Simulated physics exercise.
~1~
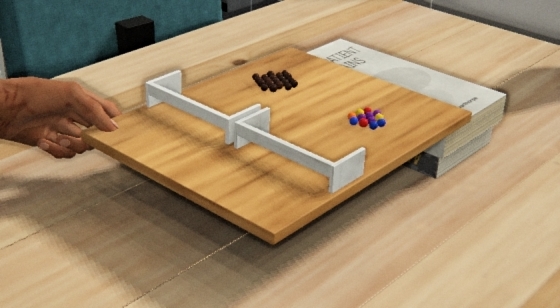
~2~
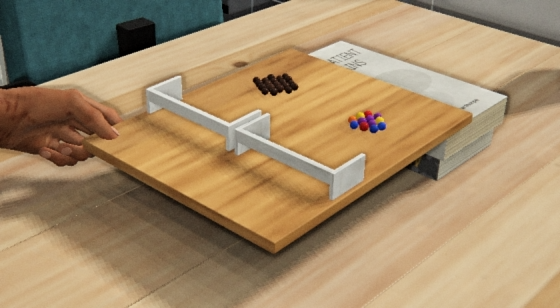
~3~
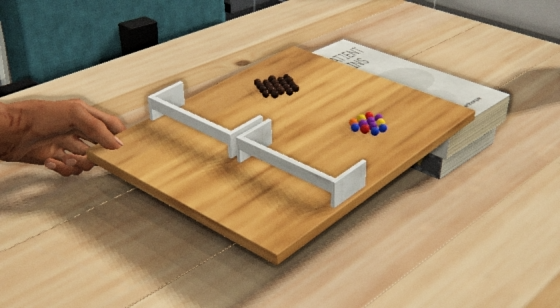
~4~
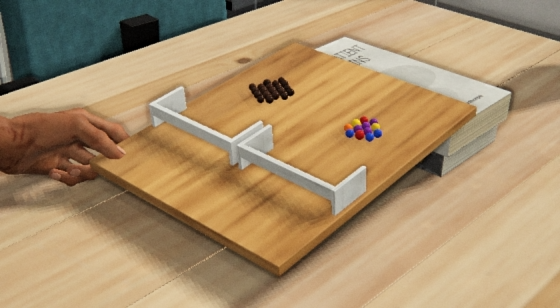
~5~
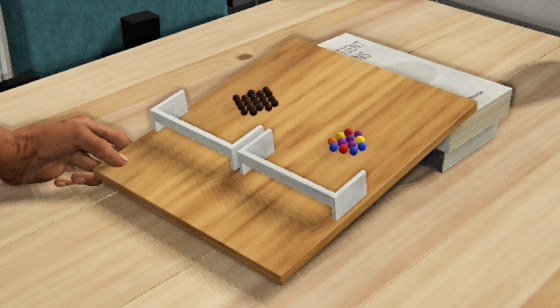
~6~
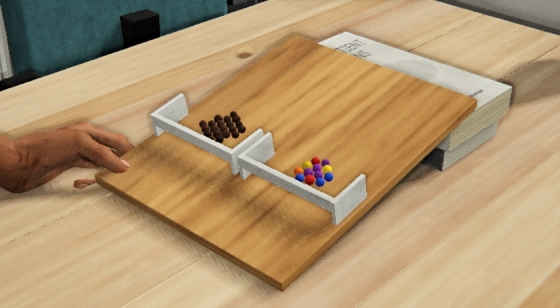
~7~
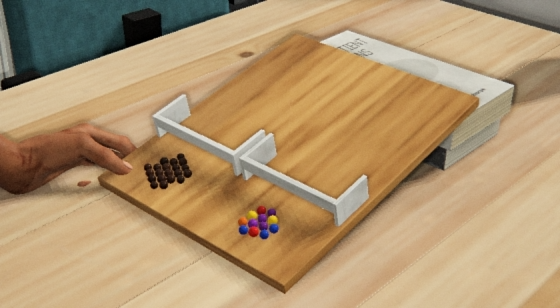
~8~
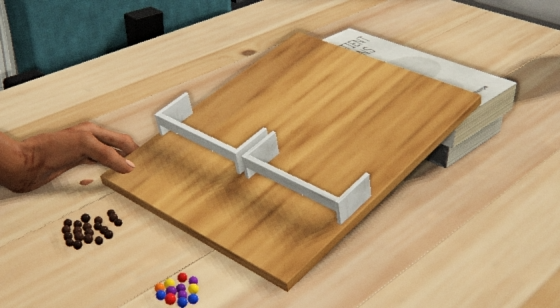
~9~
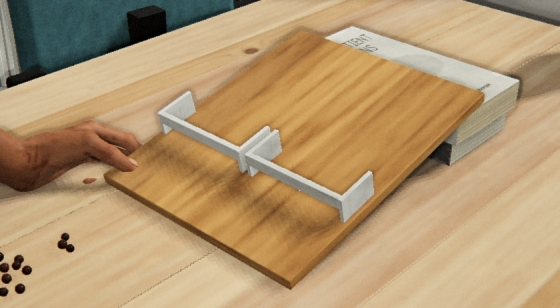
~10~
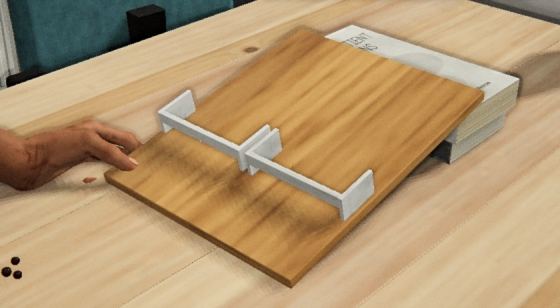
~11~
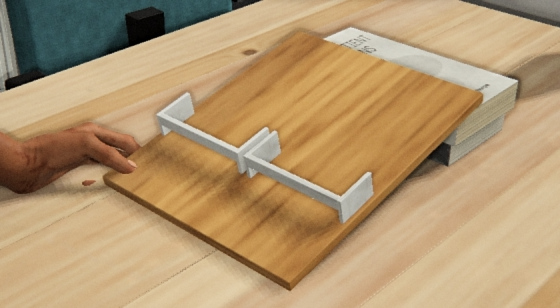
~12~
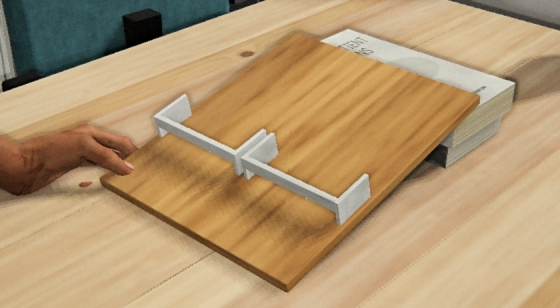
To begin with, a hand at the left holds one end of a wooden board whose far end rests on a book, with a cluster of dark brown beads and a cluster of colourful ones sitting above two white bars. The hand lowers its end, and the board tilts into a ramp. Both clusters start moving down toward the bars, slowly and then faster. Each passes beneath its bar and travels off the lower edge onto the table. They roll away to the lower left and out of view, leaving the sloping board empty except for its bars, the hand still beside it.
